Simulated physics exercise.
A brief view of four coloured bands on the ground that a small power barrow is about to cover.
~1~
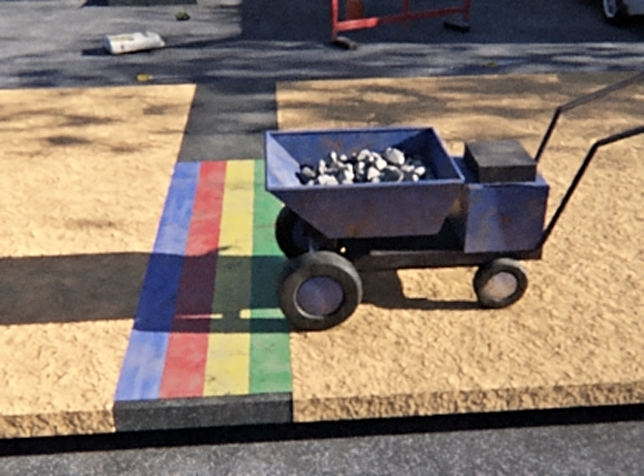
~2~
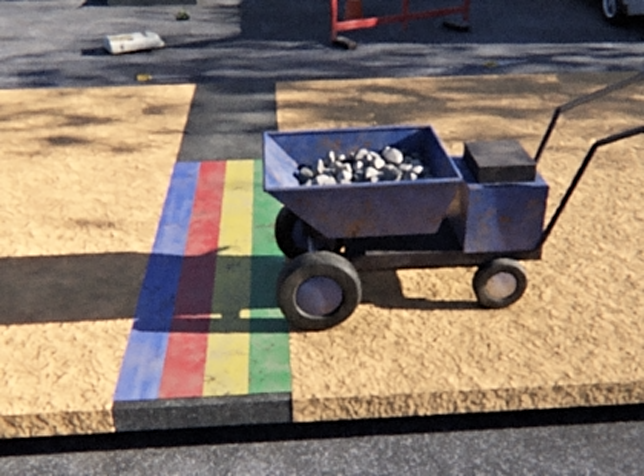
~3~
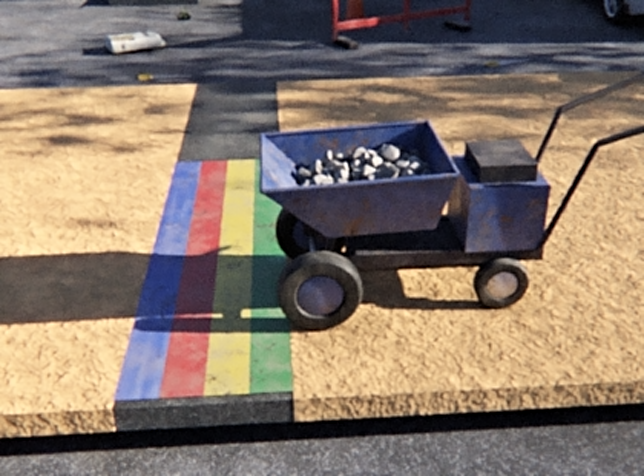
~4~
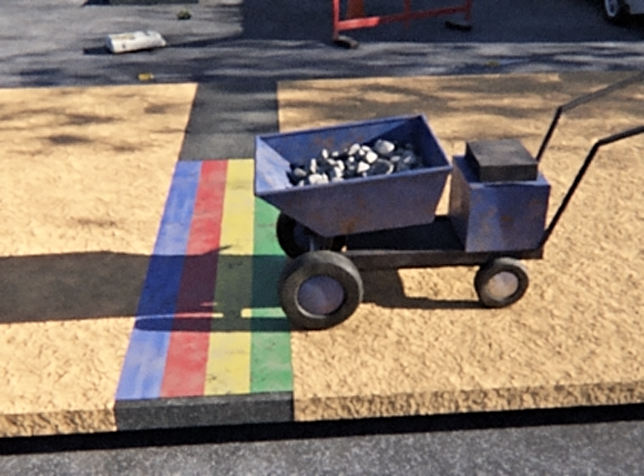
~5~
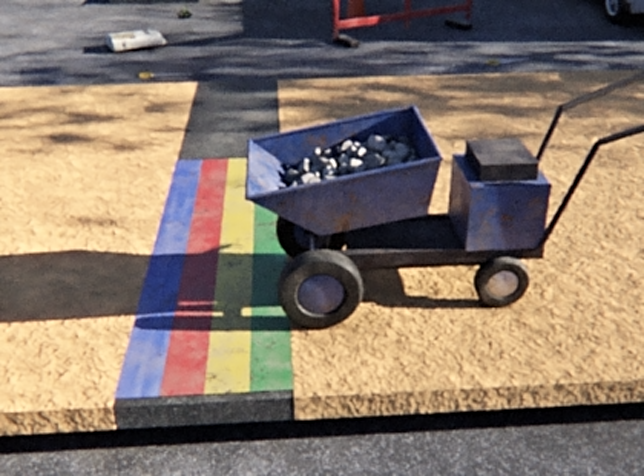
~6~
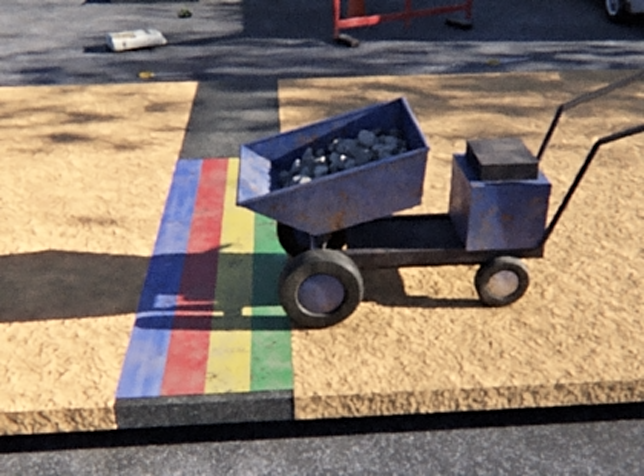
A blue skip loaded with broken stones sits level on a small power barrow beside blue, red, yellow and green bands on the ground. It begins to tilt gradually toward the left, its rear end rising away from the body, and is clearly tipped by the end while the wheels stay put.
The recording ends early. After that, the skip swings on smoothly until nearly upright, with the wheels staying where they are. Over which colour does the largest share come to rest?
The largest share rests over blue.
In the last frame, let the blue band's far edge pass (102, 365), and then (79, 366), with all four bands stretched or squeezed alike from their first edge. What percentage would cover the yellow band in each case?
I'd put it at some 0 % for the first and some 10 % for the second.
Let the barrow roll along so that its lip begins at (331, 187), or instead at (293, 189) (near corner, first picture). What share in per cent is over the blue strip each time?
In turn 10 and 30 in a hundred.
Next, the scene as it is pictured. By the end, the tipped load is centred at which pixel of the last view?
(163, 290).
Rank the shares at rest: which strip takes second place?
That would be the red one, in second.
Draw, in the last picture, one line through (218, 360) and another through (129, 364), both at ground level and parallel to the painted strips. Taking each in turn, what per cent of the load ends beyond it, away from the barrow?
The first comes to 90 %, the second to 30 %.
Soon after the last picture, skip tipped steeply; all in the skip.
A little later, skip tipped steeply; most in the skip; a small part over the red strip; a small part over the blue strip; a stray few falling.
Later still, skip tipped right over; about a quarter in the skip; about a quarter over the red strip; about a third over the blue strip; about a quarter off the paint.
By the end, skip tipped right over; a small part in the skip; none over the green strip; a stray few over the yellow strip; about a quarter over the red strip; about a third over the blue strip; about a quarter off the paint.
